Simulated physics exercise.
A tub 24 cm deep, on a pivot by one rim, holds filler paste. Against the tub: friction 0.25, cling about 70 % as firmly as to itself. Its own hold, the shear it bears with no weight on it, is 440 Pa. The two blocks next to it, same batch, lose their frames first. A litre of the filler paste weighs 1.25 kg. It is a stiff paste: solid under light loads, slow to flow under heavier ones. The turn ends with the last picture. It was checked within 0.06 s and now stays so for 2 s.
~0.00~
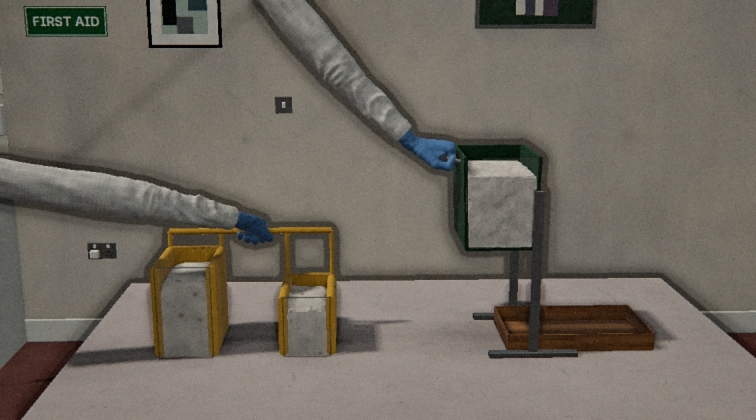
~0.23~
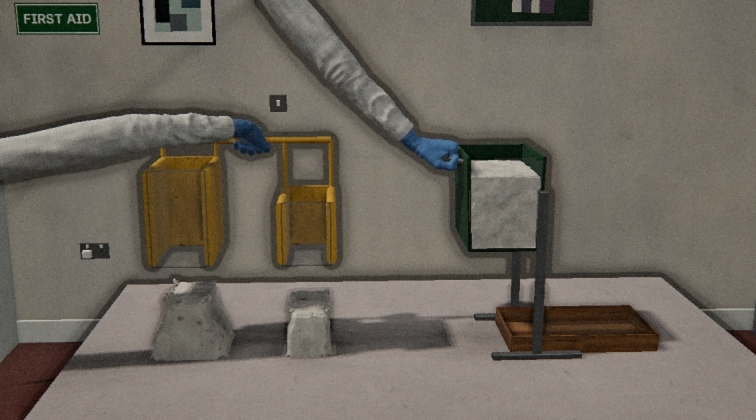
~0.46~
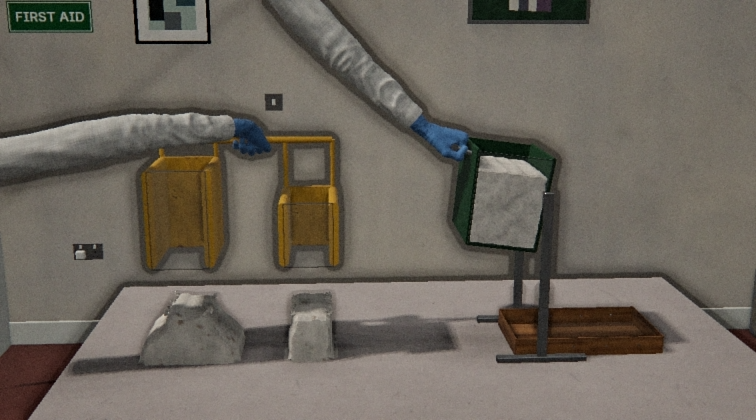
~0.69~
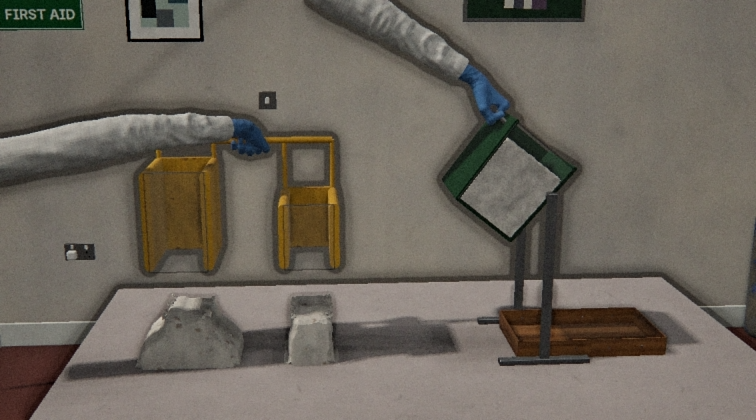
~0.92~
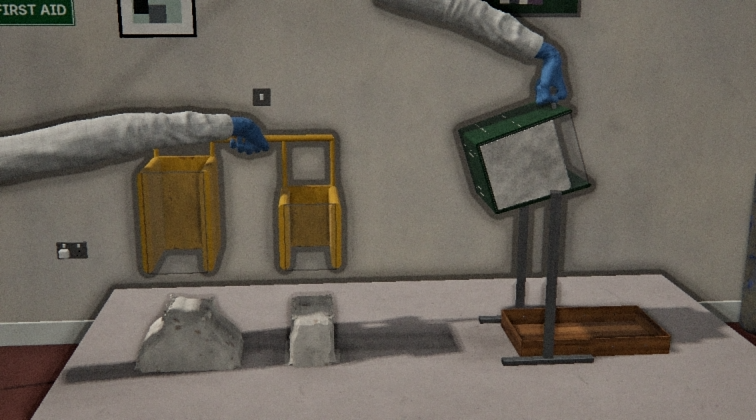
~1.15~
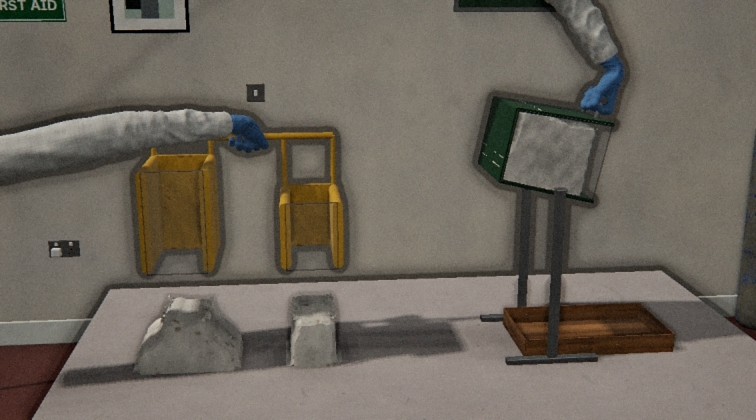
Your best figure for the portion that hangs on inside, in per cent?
Expect roughly 39 %.
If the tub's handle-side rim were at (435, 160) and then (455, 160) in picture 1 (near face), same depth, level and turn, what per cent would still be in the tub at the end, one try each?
In turn about 30 %, 35 %.
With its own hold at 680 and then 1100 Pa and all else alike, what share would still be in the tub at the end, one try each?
In that order: 65 %, 100 %.
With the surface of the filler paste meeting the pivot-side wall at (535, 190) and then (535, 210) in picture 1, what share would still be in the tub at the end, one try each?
In that order: 50 %, 95 %.
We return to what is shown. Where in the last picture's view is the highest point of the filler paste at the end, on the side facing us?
Near (537, 161).
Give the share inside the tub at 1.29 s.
Near 95 %.
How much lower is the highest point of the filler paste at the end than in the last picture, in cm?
About 11 cm.
After 1.29 s, the tub is at 102 degrees and holds 94 %.
After 1.46 s, the tub is at 102 degrees and holds 61 %.
After 1.63 s, the tub is at 102 degrees and holds 44 %.
After 1.80 s, the tub is at 102 degrees and holds 40 %.
After 3.15 s, at the end, the tub is at 102 degrees and holds 39 %.
